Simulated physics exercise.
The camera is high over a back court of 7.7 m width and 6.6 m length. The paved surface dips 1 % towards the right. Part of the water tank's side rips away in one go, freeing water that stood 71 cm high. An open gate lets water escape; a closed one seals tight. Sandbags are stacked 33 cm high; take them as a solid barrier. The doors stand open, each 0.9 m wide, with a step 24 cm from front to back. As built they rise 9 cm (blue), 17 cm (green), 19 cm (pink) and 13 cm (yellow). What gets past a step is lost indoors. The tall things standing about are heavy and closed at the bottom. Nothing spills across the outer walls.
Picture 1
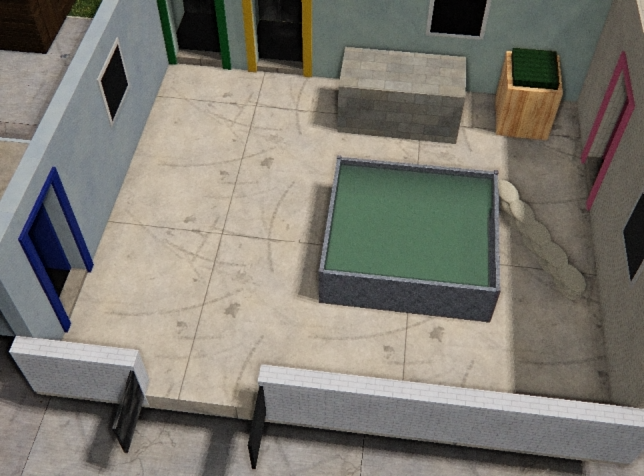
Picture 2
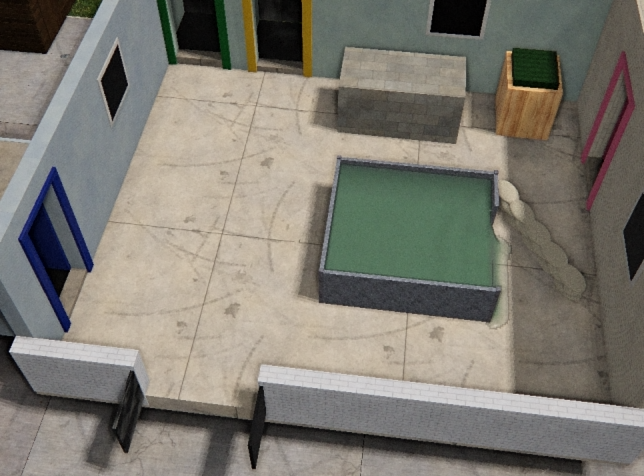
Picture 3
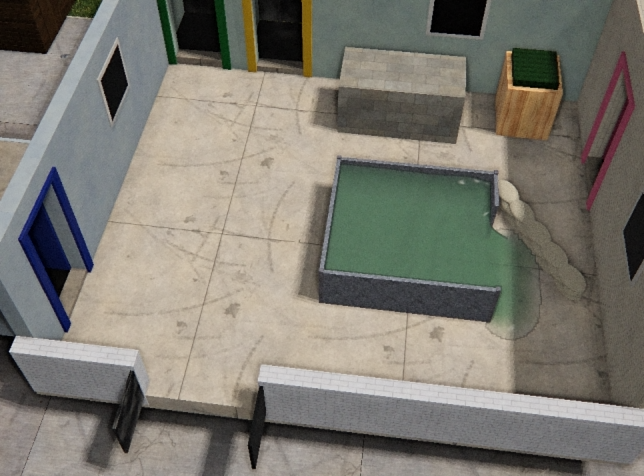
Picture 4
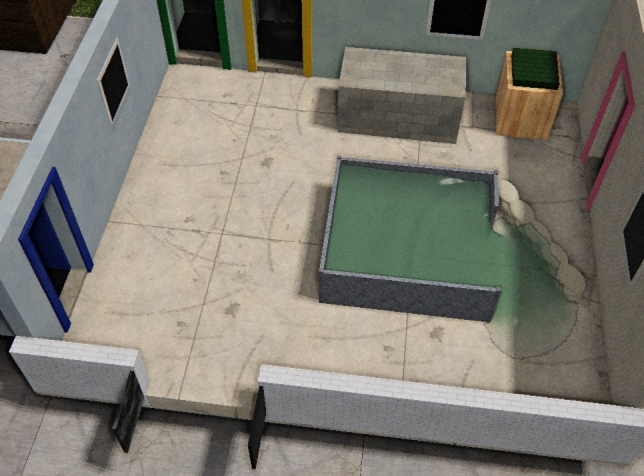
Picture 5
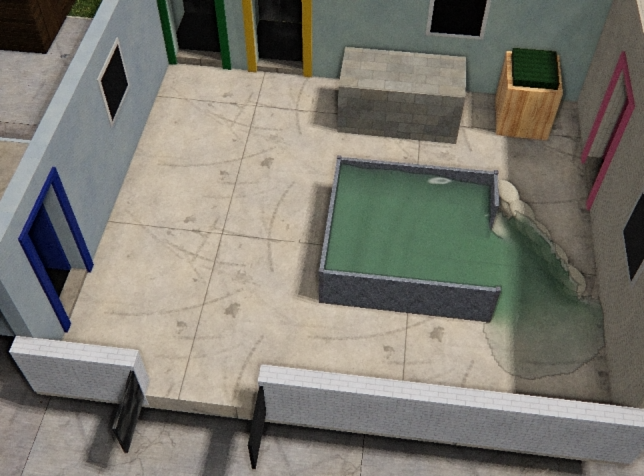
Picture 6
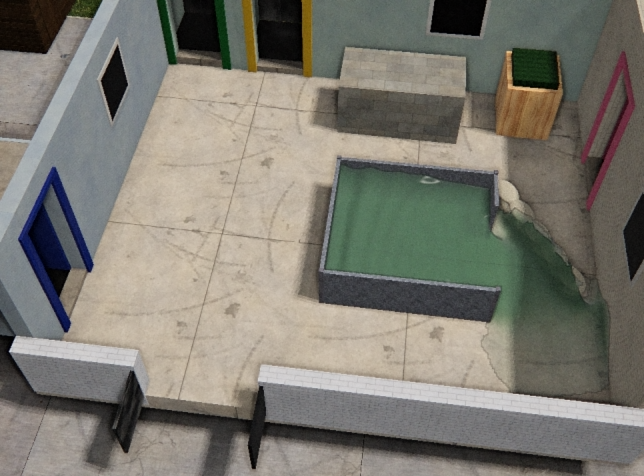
In a walled court, green water pours from a tank's right side and spreads beside sandbags.
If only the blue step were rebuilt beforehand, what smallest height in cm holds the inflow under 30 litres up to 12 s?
It would have to be roughly 17 cm high.
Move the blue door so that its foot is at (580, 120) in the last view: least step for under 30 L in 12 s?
About 13.5 cm.
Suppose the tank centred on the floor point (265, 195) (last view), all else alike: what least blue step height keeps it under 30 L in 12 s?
About 8.0 cm.
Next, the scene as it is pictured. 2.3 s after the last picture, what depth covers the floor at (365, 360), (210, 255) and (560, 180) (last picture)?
About 5, 0 and 5 cm.
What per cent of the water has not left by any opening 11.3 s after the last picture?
About 88 per cent.
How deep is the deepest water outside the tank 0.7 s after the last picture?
Roughly 66 cm.
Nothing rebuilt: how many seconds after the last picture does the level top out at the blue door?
Near 4.0 s.
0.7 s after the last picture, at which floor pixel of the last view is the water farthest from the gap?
At about (607, 435).
Then, 0.7 s after the last picture water covers 15 % of the floor, deepest (66 cm) near (607, 435); it has not reached the blue door.
Then, 2.3 s after the last picture water covers 40 % of the floor, deepest (46 cm) near (607, 435); it has not reached the blue door.
Then, 11.3 s after the last picture water covers 95 % of the floor, deepest (12 cm) near (598, 352); 6 cm at the blue door, 173 litres in over its 9 cm step.
At the blue door as built, the water peaked near 23 cm, 3.9 s after the last picture.
Run again over the same 12 s with other heights there, 70 litres in over 13.5 cm, 17 litres over 18.5 cm. The limit of 30 litres is kept from about 17 cm up.
